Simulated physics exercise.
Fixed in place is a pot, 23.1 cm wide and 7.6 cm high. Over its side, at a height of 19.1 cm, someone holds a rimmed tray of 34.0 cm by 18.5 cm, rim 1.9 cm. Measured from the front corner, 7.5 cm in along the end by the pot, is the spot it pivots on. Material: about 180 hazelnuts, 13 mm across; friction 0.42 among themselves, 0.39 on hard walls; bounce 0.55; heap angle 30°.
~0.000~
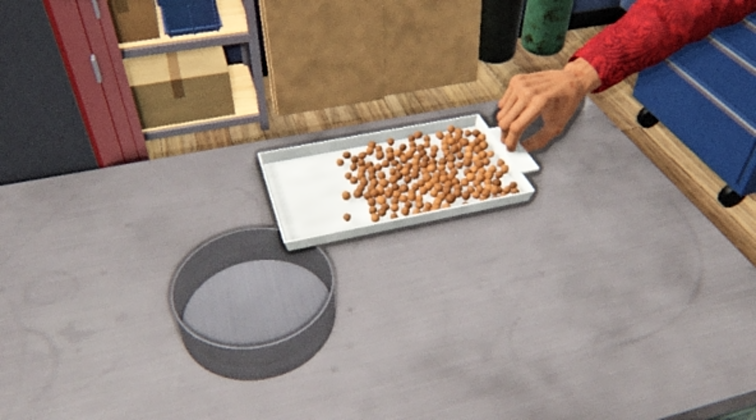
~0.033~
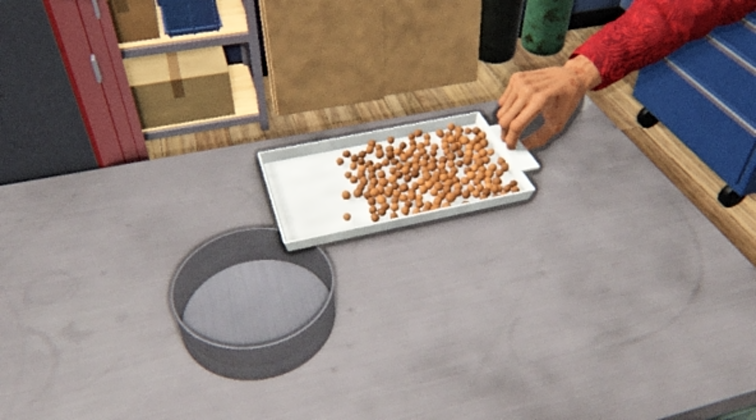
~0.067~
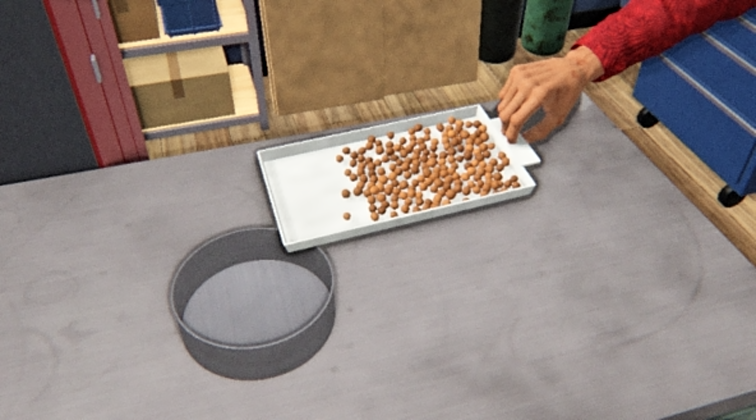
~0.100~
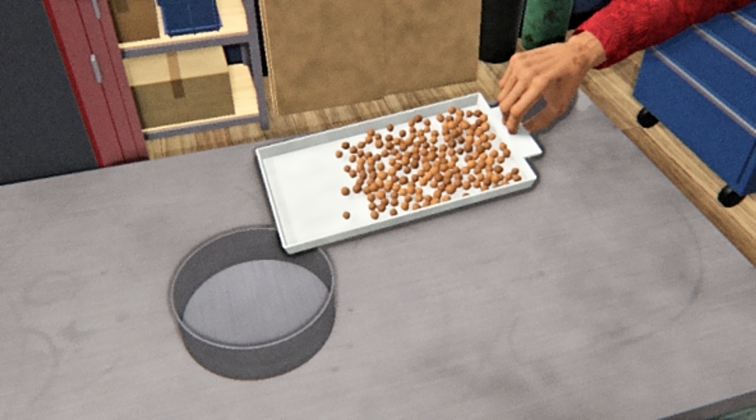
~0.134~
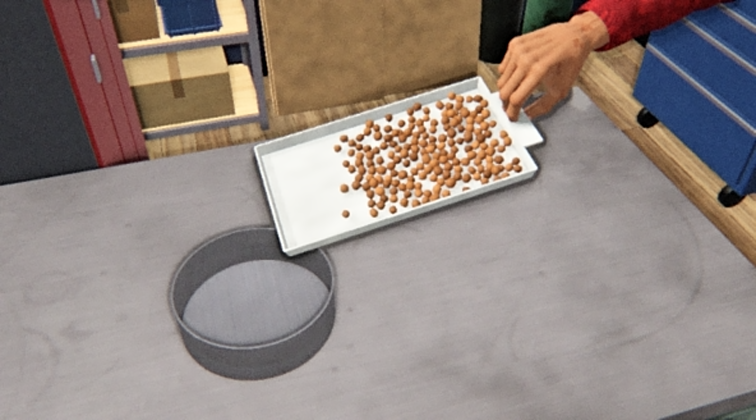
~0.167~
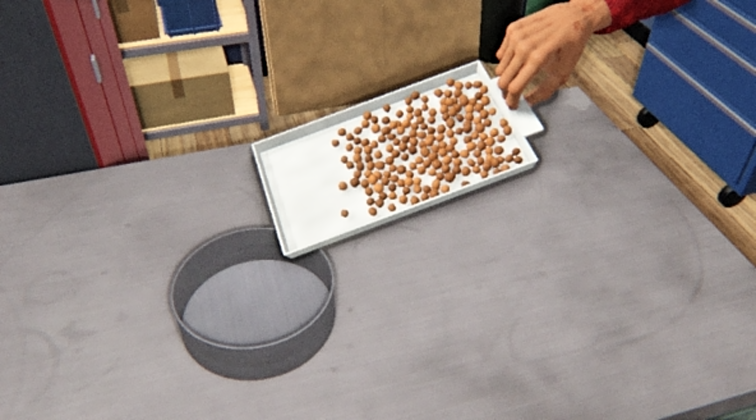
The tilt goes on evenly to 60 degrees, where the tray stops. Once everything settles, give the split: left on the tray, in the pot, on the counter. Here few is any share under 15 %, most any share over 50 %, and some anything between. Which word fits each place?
Left on the tray: Some; pot: Some; counter: Some.
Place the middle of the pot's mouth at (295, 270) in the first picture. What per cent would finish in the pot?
With the pot there, close to 30 per cent.
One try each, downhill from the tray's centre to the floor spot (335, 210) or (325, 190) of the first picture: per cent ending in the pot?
Estimate: Some 50 % and some 45 % respectively.
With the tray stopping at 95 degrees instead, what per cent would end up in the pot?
65 per cent.
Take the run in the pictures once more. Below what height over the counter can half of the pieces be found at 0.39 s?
Height: Around 30 cm.
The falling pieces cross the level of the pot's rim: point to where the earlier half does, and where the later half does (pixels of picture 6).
At about (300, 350), then at (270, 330).
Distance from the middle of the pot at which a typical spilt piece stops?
That comes to near 28 cm.
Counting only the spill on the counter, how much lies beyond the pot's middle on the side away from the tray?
About 60 per cent.
After 0.30 s, tilt 43 degrees; the tray holds 100 %, the pot 0 %.
After 0.39 s, tilt 57 degrees; the tray holds 100 %, the pot 0 %.
Then, at 0.61 s, tilt 60 degrees; the tray holds 60 %, the pot 0 %.
By 2.0 s all is still; tray 30 %, pot 40 %, counter 35 %.
